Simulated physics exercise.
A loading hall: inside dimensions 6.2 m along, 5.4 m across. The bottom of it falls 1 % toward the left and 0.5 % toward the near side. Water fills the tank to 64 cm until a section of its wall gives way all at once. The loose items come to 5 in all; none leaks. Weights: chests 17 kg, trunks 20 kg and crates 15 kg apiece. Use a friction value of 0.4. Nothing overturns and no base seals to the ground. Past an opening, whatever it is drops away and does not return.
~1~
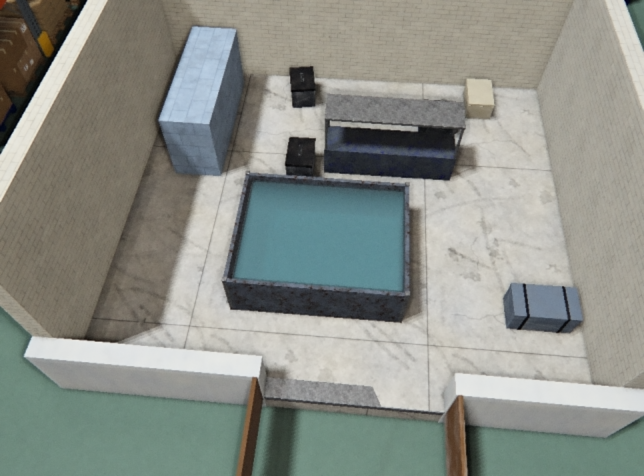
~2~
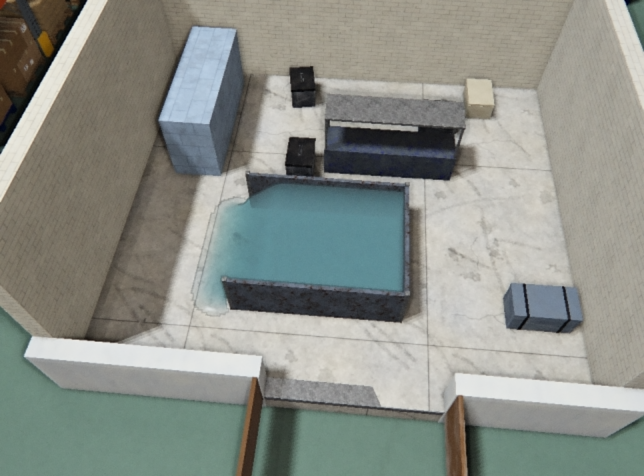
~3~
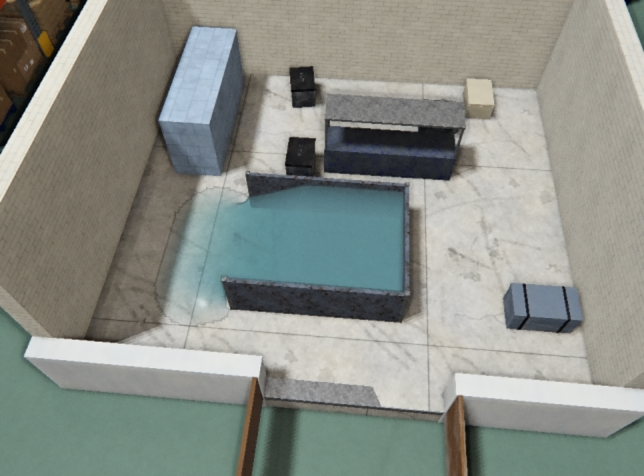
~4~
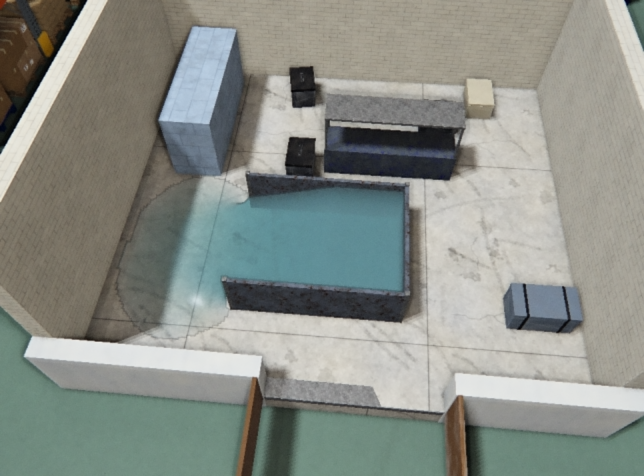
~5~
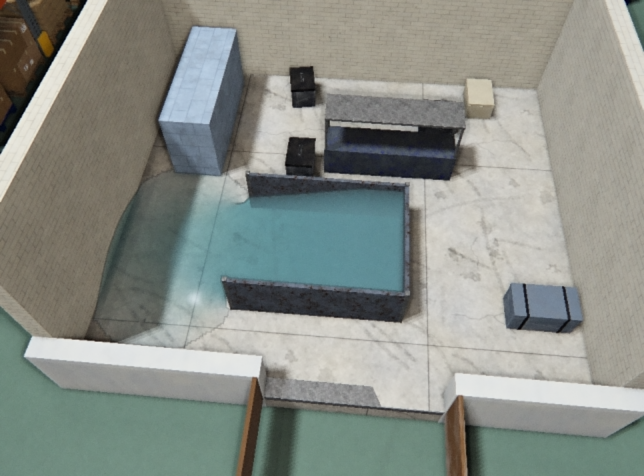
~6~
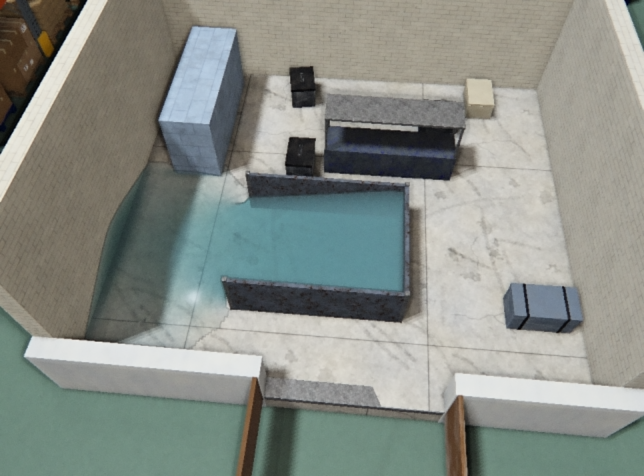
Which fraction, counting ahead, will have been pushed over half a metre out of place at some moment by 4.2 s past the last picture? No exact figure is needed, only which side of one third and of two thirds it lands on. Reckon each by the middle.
The result is small, below one third.
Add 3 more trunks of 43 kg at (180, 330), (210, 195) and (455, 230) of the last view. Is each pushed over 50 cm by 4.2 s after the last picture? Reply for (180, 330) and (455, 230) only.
In turn: More, short of it.
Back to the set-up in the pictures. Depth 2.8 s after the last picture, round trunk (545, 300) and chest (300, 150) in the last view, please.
Close to 2 and 4 centimetres.
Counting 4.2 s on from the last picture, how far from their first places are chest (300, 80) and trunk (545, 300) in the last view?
Log: Item 1 = 150 cm; item 2 = 40 cm.
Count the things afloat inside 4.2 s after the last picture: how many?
0 of them.
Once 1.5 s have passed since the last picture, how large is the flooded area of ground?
Wet area: Approx. 11.0 m2.
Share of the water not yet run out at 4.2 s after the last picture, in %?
Still held: Near 96 %.
Then, 0.4 s after the last picture 0 of 5 are over 50 cm from their spots; 0 afloat.
Then, 1.5 s after the last picture 0 of 5 are over 50 cm from their spots; 0 afloat.
Then, 2.8 s after the last picture 0 of 5 are over 50 cm from their spots; 0 afloat.
Then, 4.2 s after the last picture 1 of 5 are over 50 cm from their spots, and 1 have been at some point; 0 afloat.
